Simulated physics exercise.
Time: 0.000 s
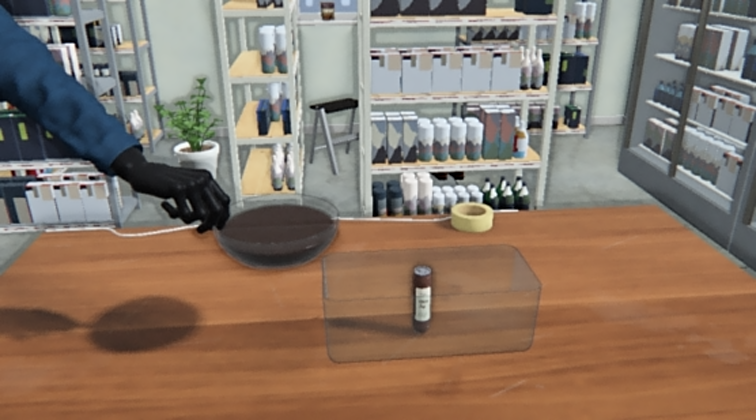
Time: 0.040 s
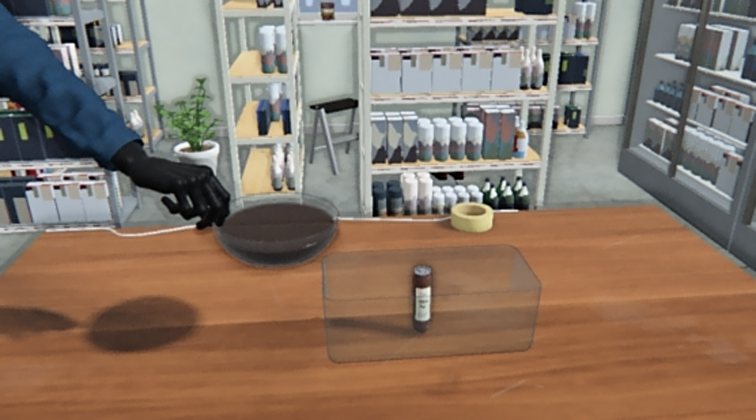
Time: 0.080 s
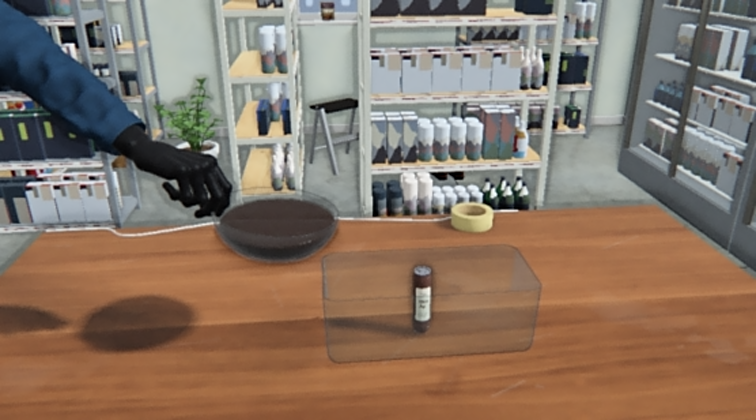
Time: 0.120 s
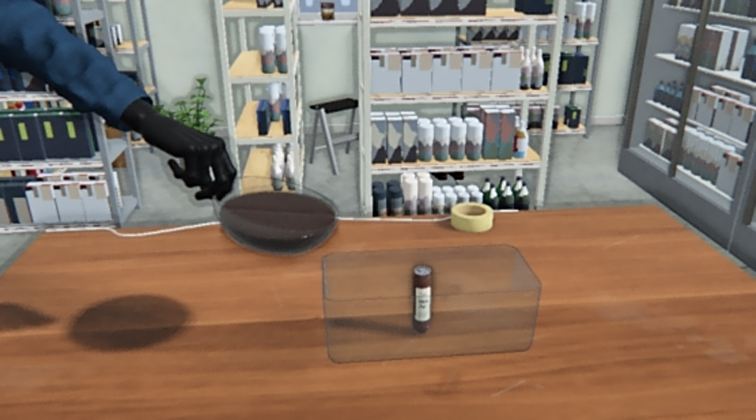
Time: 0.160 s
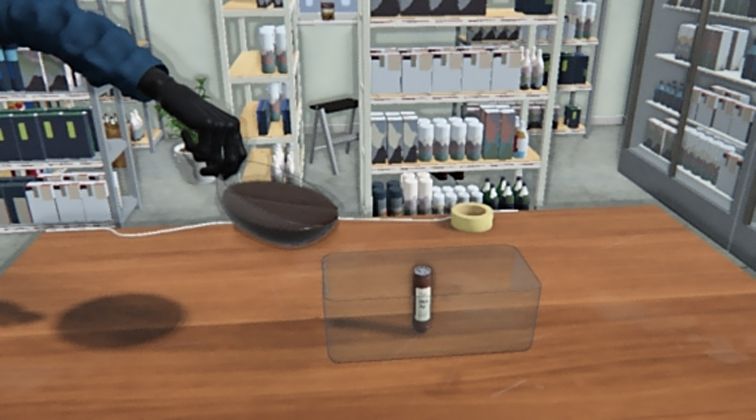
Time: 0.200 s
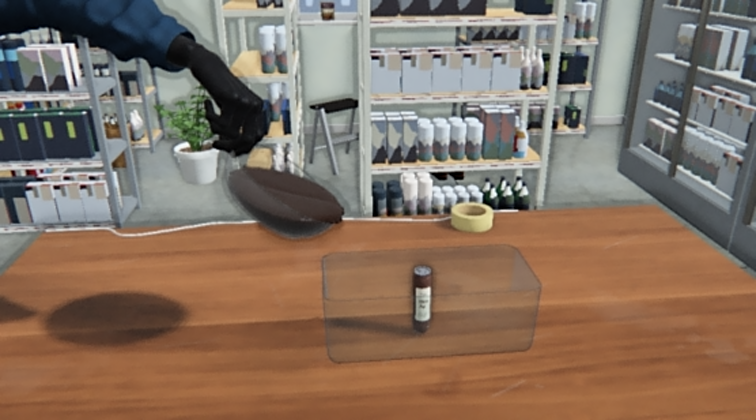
A black-gloved hand smoothly tilting a glass bowl of dark liquid rightwards above a clear basin with a small labelled container inside.
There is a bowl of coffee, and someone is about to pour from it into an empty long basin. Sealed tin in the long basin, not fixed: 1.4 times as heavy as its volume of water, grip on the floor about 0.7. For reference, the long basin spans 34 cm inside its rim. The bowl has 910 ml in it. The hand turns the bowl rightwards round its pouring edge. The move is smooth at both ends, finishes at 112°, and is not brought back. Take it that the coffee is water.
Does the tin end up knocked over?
It overturns.
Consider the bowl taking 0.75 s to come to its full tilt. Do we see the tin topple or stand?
Outcome - the tin comes down.
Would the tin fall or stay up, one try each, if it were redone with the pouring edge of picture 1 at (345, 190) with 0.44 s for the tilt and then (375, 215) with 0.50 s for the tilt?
Run one: It does not tip. Run two: It does not tip.
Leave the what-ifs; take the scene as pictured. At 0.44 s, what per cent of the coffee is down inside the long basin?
About 14%.
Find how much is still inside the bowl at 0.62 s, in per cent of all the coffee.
0 per cent or so.
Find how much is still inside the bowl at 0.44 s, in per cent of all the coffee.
At that time about 12 in a hundred parts are still held.
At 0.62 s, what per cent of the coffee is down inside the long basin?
Near 98 in a hundred.
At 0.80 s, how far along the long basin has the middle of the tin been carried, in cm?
Close to 7 cm.
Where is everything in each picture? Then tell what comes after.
The first picture shows tilt 0°; pouring edge (339, 215); surface from (219, 228) to (335, 223); the long basin's rim runs from (323, 277) to (528, 266); the tin's top is at (423, 274).
The second picture shows tilt 2°; pouring edge (339, 215); surface from (219, 226) to (335, 222).
The third picture shows tilt 7°; pouring edge (338, 215); surface from (219, 220) to (335, 219).
The fourth picture shows tilt 15°; pouring edge (338, 215); surface from (219, 208) to (335, 213).
The fifth picture shows tilt 26°; pouring edge (338, 216); surface from (222, 192) to (332, 207); 1 per cent is over the edge.
The sixth picture shows tilt 39°; pouring edge (337, 216); surface from (229, 173) to (322, 198); 5 per cent is over the edge.
Then, 0.44 s in, the tilt is 108° and 12 per cent is still to pour; the tin stands where it began.
Then, 0.62 s in, the tilt is 112° and 0 per cent is still to pour; the tin leans 37°.
Then, 0.80 s in, the tilt is 112° and 0 per cent is still to pour; the tin lies on its side.
Then, 1.00 s in, the tilt is 112° and 0 per cent is still to pour; the tin lies on its side.
Finally, the tin lies on its side.
